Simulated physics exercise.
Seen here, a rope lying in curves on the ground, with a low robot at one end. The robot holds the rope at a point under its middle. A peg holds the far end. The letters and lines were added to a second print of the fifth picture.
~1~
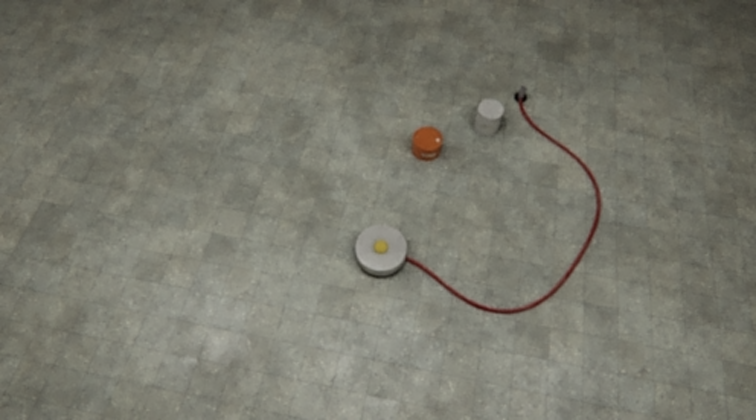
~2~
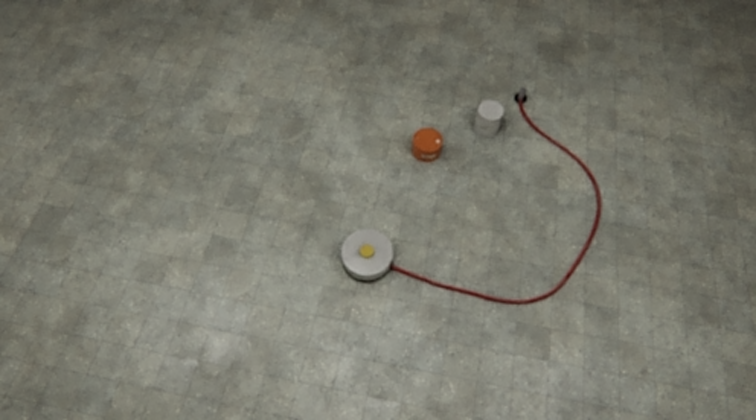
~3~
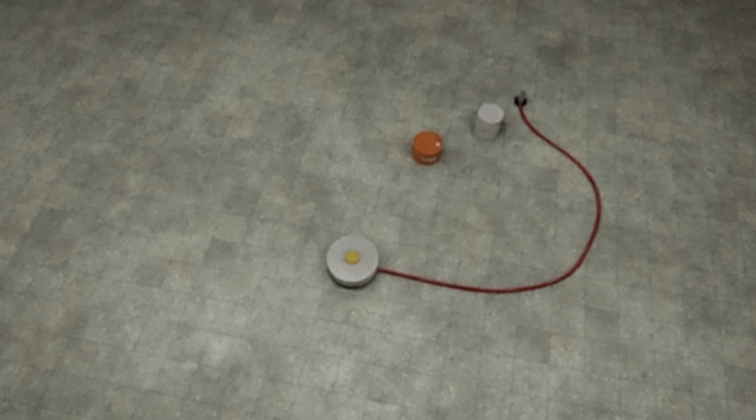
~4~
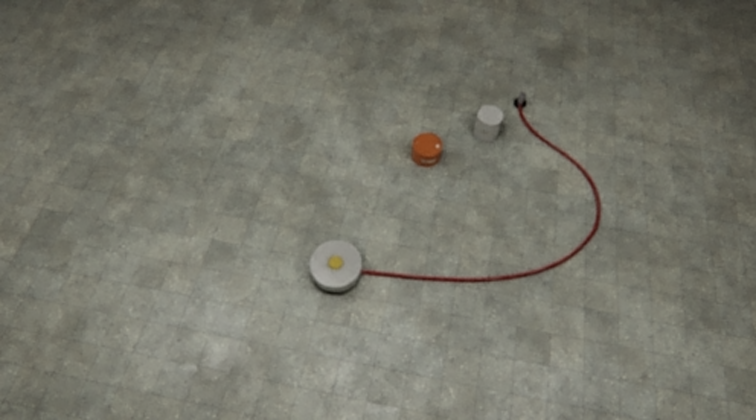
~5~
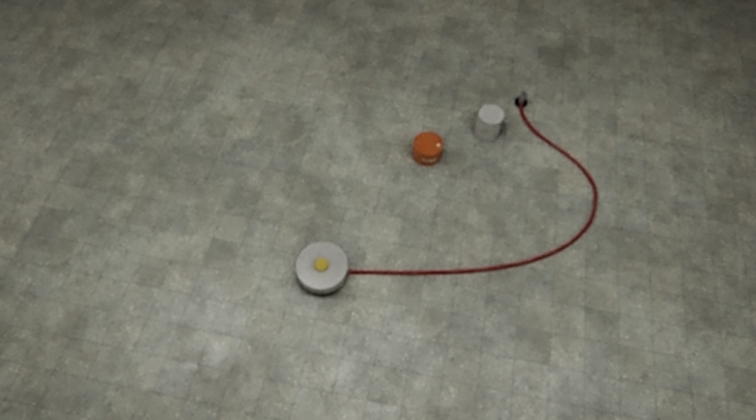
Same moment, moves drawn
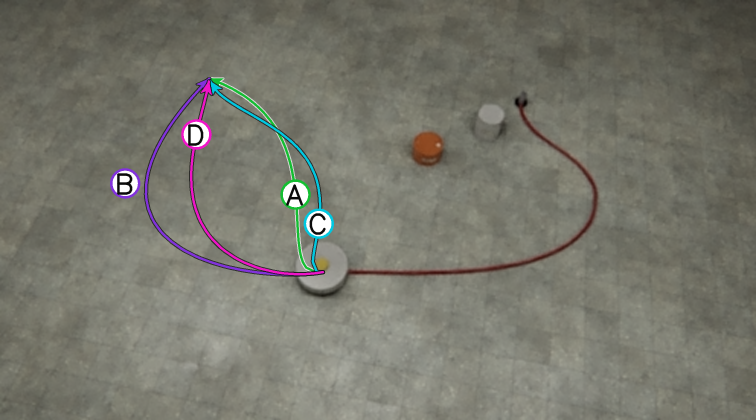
A round grey robot slides slowly left across the floor, pulling a curved red rope.
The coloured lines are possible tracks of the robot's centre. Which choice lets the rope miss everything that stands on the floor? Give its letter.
Choose route D.
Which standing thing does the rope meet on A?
It is the orange tub.
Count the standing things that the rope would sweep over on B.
One.
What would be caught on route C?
The orange tub.
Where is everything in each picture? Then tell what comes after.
Robot (381, 251); peg (522, 93); orange tub (427, 144), in the first frame.
Robot (367, 255); peg (522, 94), in the second frame.
Robot (353, 261); white keg (489, 122), in the third frame.
Robot (336, 266); orange tub (427, 150), in the fourth frame.
Robot (322, 268); peg (522, 98); orange tub (428, 149); white keg (489, 123), in the fifth frame.
On the marked copy, A from (323, 272) via (287, 153) to (209, 79); B from (323, 272) via (152, 218) to (209, 79); C from (323, 272) via (300, 150) to (210, 81); D from (323, 272) via (194, 204) to (209, 81).
Taking D. A third of the way, robot (208, 233), middle of the rope (445, 230).
Two thirds of the way, robot (193, 135), middle of the rope (392, 205).
When it is over, robot (207, 73), middle of the rope (370, 172); nothing has been touched.
As for the rest, A meets the orange tub; B meets the white keg; C meets the orange tub.
